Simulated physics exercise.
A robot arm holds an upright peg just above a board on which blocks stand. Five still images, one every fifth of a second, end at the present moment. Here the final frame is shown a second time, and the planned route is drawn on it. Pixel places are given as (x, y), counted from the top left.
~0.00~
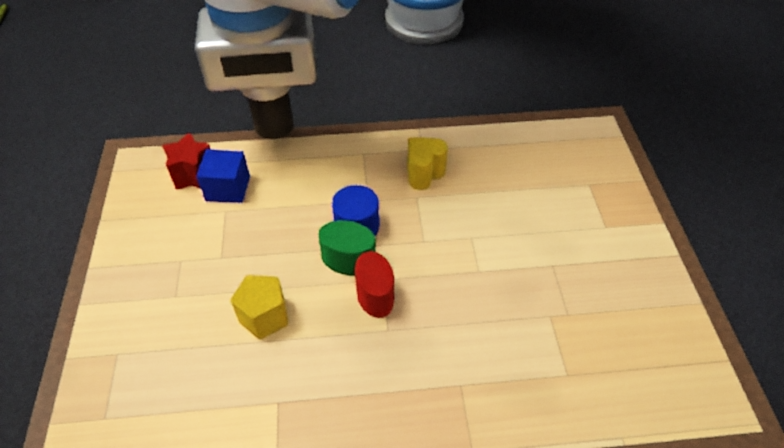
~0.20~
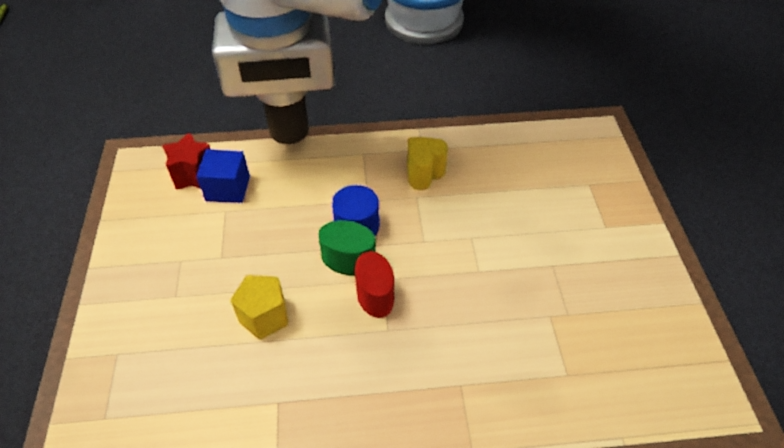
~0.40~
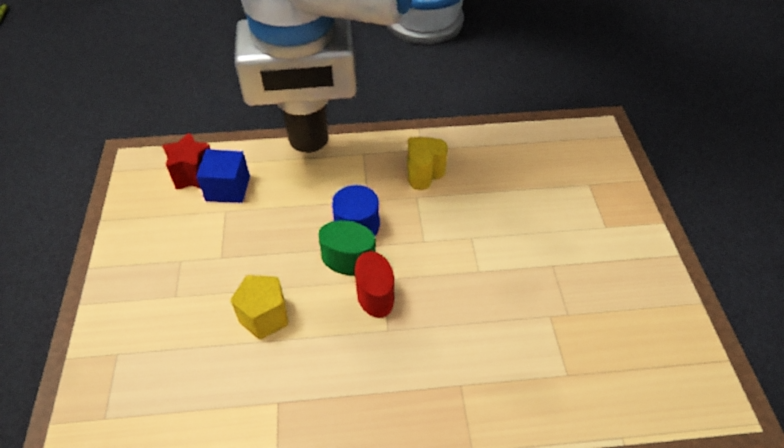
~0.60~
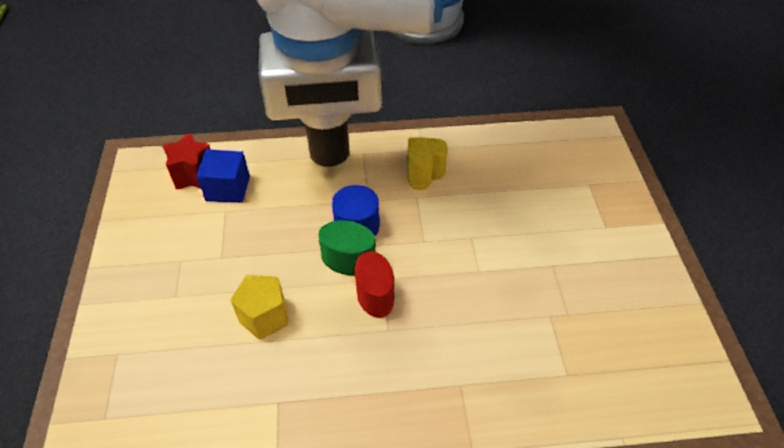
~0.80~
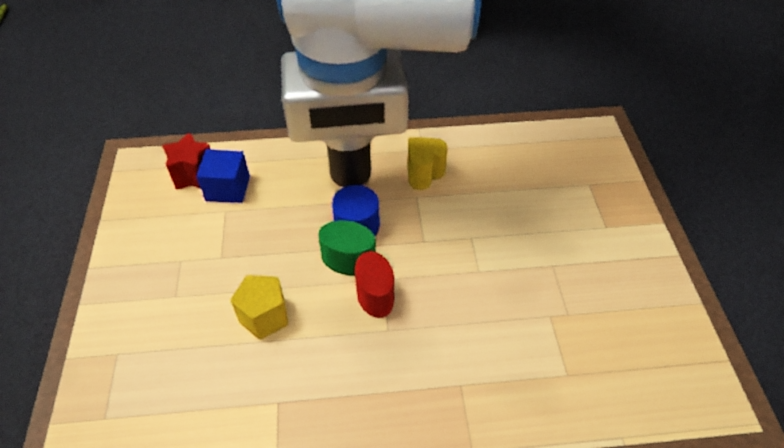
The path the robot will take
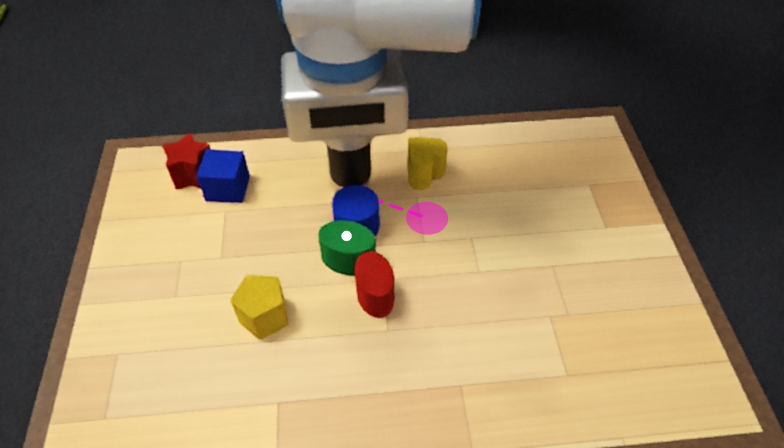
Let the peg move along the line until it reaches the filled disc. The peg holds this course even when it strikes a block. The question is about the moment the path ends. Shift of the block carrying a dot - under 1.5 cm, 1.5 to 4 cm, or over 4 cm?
Its displacement is below 1.5 cm.
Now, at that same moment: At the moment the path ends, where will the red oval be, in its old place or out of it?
Not moved.
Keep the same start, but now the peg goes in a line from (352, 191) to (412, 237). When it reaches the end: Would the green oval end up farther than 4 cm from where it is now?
In short: No.
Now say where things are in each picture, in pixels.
Tip of the peg (274, 126), middles of tops, green oval (347, 236), blue circular block (355, 202), red oval (374, 273), yellow heart (425, 149), in the first frame.
Peg (289, 131), nothing pushed, in the second frame.
Peg (309, 139), nothing pushed, in the third frame.
Peg (330, 153), nothing pushed, in the fourth frame.
Peg (351, 173), green oval (347, 236), blue circular block (355, 202), red oval (374, 273), yellow heart (425, 149), in the fifth frame.
The line goes in a line from (352, 191) to (427, 218); the dot is on the green oval.
What follows on the original path. Halfway along, peg (389, 187); green oval (342, 241); blue circular block (368, 211).
At the end, peg (428, 200); green oval (342, 241); blue circular block (370, 212); red oval unmoved; yellow heart unmoved.
